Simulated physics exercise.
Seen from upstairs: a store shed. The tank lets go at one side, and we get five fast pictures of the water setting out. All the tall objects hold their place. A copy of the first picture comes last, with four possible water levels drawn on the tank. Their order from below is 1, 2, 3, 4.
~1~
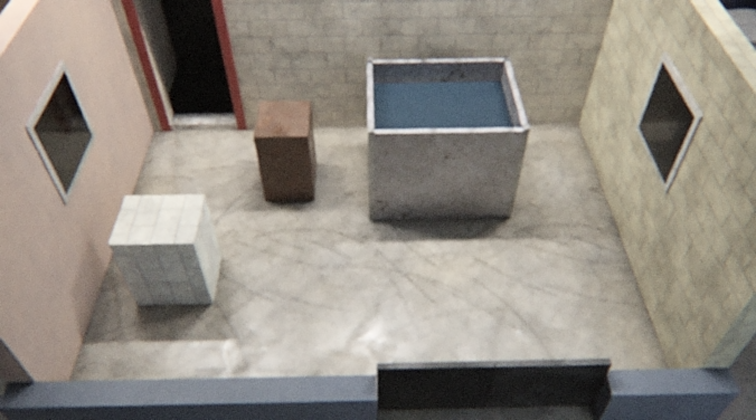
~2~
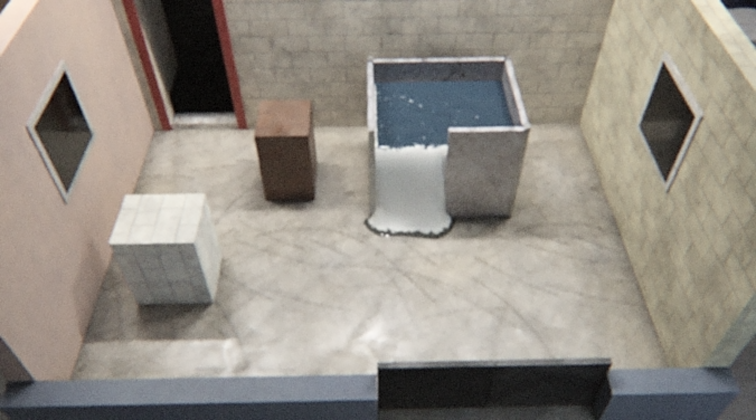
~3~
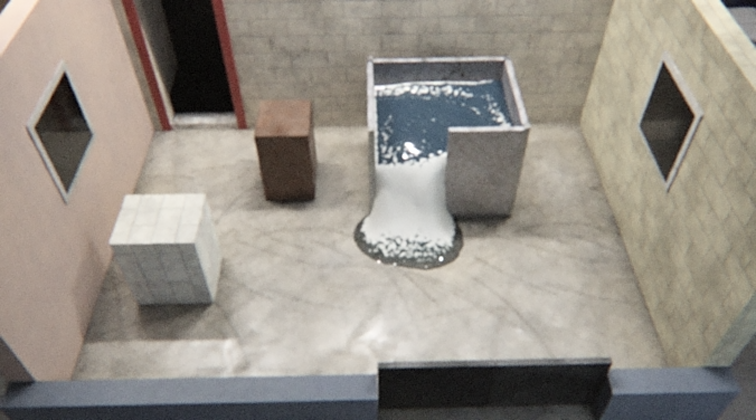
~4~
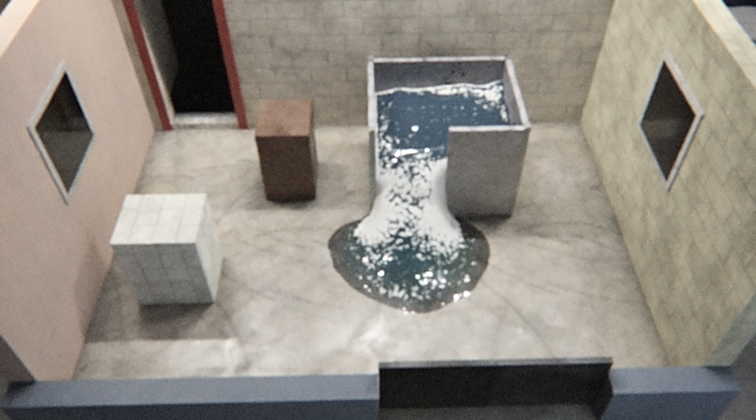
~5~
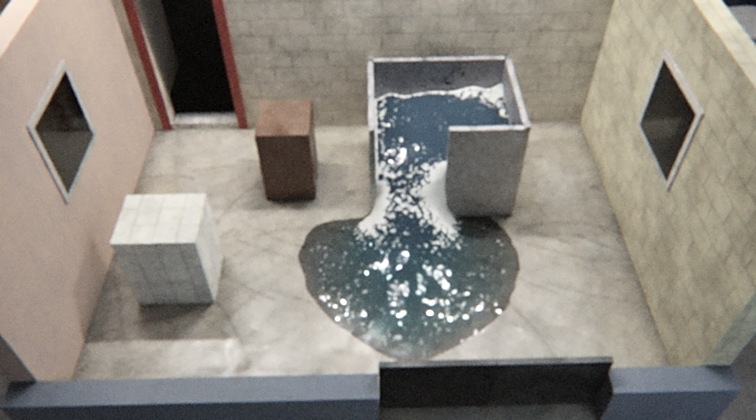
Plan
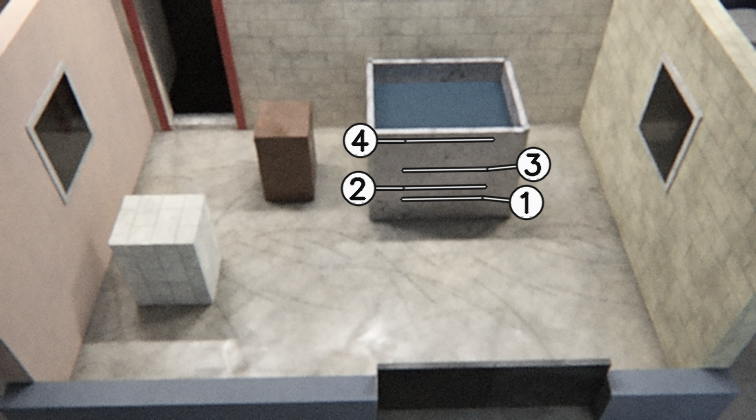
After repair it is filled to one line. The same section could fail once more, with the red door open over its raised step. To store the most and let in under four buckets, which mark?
The limit is 3.
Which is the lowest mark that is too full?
The answer is 4.
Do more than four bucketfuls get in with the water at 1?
No, not at all.
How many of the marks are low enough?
Three.
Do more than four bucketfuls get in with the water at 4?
Yes, that goes wrong.
In white, 1 at (443, 198); 2 at (444, 187); 3 at (445, 169); 4 at (448, 140); from the bottom up 1, 2, 3, 4.
For mark 1, nothing gets over.
For mark 2, nothing gets over.
For mark 3, a bucket or two gets in.
For mark 4, about 11 bucketfuls get in.
